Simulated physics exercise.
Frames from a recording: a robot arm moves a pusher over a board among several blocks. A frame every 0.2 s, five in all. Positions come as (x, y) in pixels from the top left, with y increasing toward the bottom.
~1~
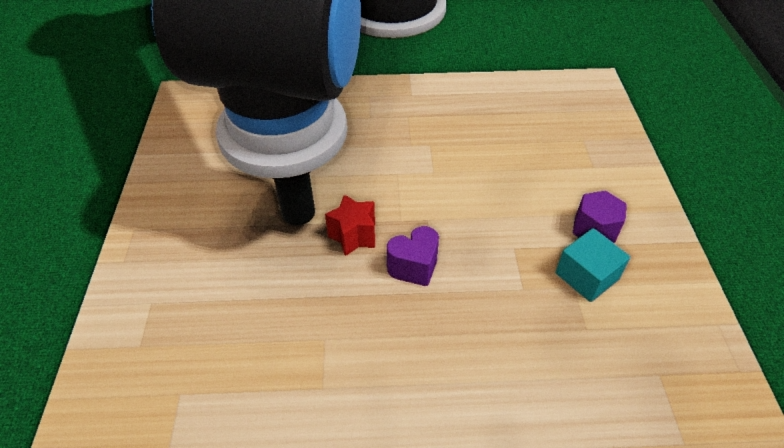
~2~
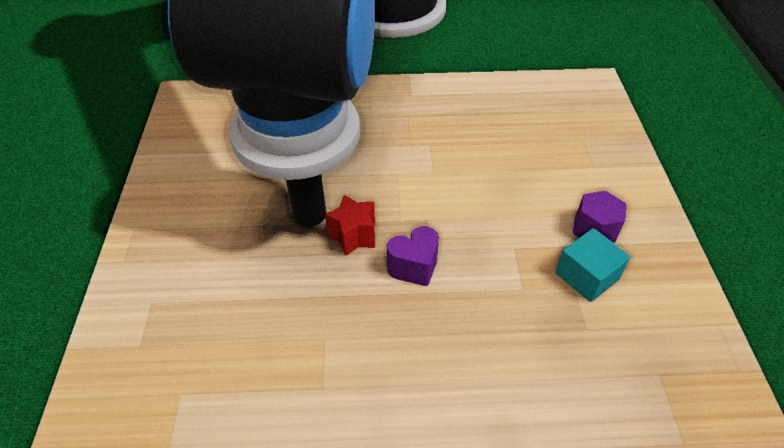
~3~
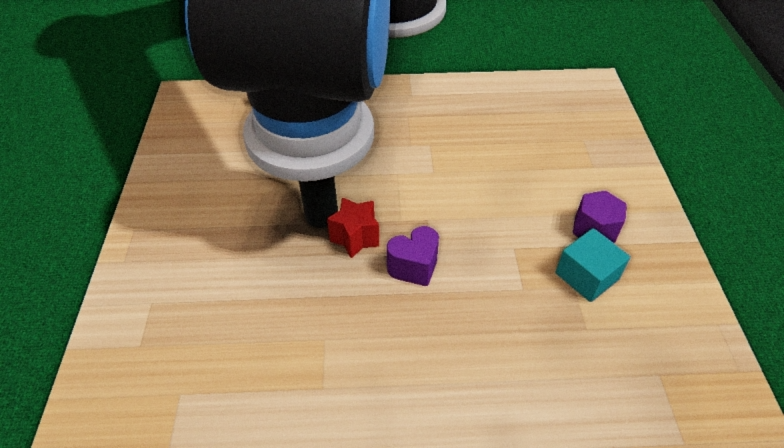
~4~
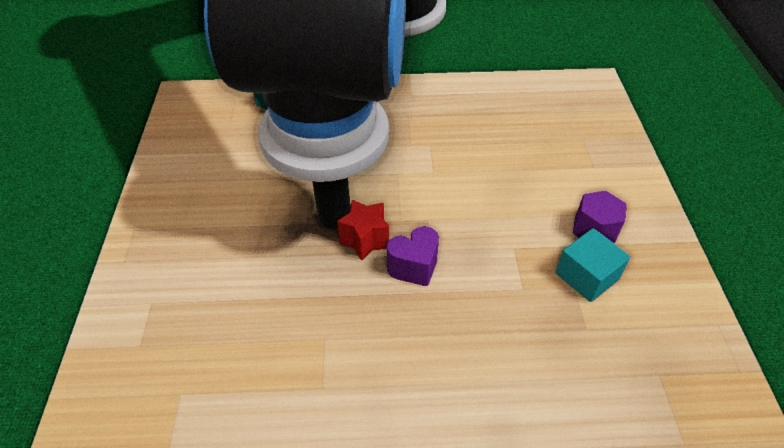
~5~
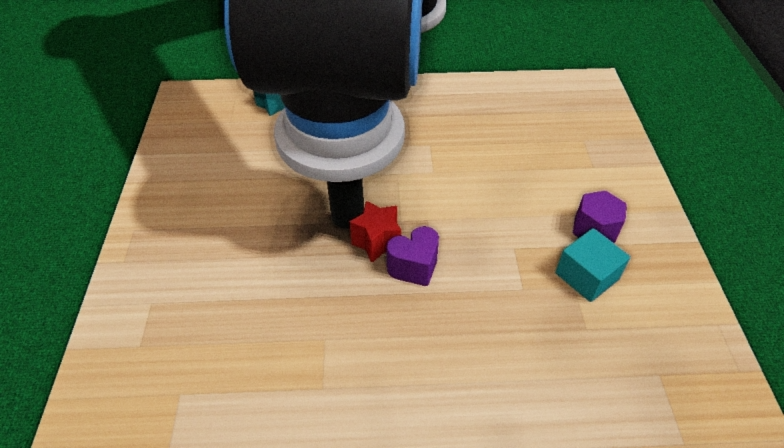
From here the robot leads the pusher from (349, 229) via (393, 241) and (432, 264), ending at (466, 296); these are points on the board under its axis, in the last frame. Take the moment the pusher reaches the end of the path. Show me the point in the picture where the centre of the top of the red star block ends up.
Pixel (504, 291).
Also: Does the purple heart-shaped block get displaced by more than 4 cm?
Yes.
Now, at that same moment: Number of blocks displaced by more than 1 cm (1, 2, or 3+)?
2 blocks.
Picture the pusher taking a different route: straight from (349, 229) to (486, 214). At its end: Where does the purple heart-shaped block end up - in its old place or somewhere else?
That block ends up displaced.
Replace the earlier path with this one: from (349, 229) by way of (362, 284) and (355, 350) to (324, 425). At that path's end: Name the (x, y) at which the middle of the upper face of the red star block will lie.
For the centre of its top, I'd go with (395, 253).
The first path, step by step. One third of the way, pusher (393, 229); red star block (423, 234); purple heart-shaped block (449, 260).
Two thirds of the way, pusher (433, 252); red star block (465, 259); purple heart-shaped block (493, 287).
At the end, pusher (467, 284); red star block (504, 291); purple heart-shaped block (537, 320).
